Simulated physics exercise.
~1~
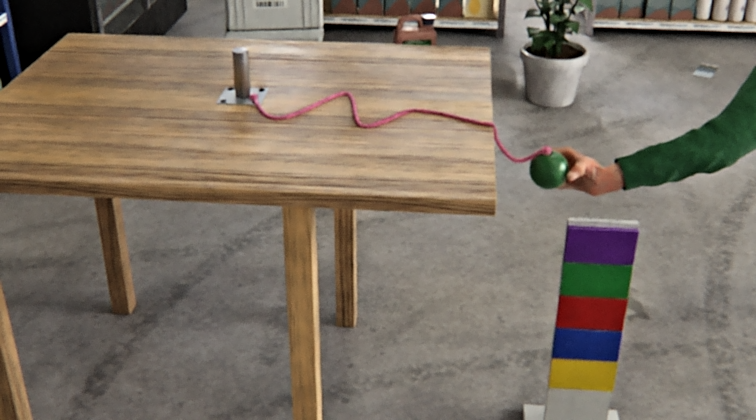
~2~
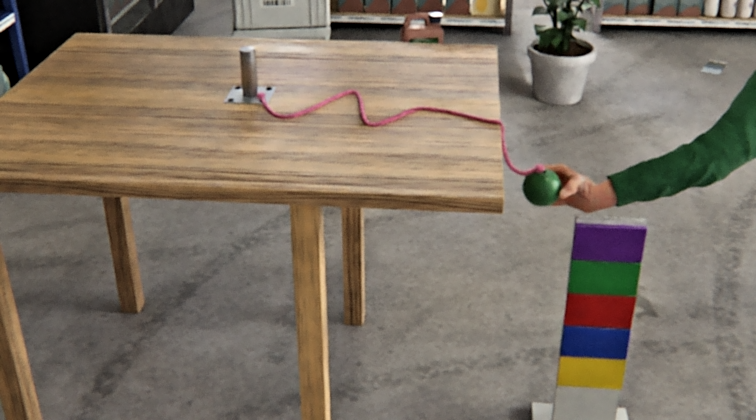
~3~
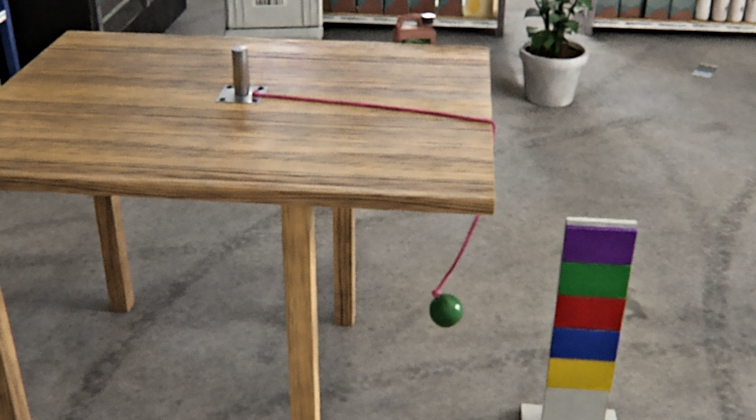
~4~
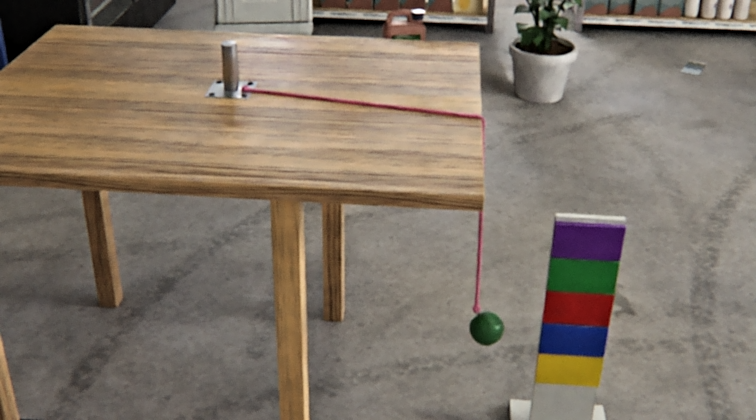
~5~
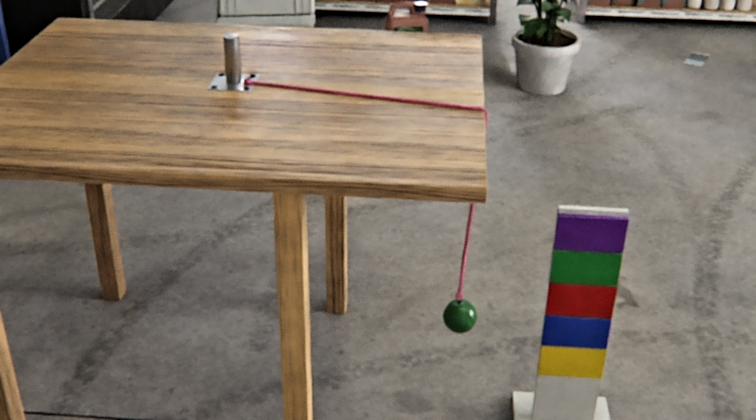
A hand releases a green ball on a cord, which swings beside the blue band.
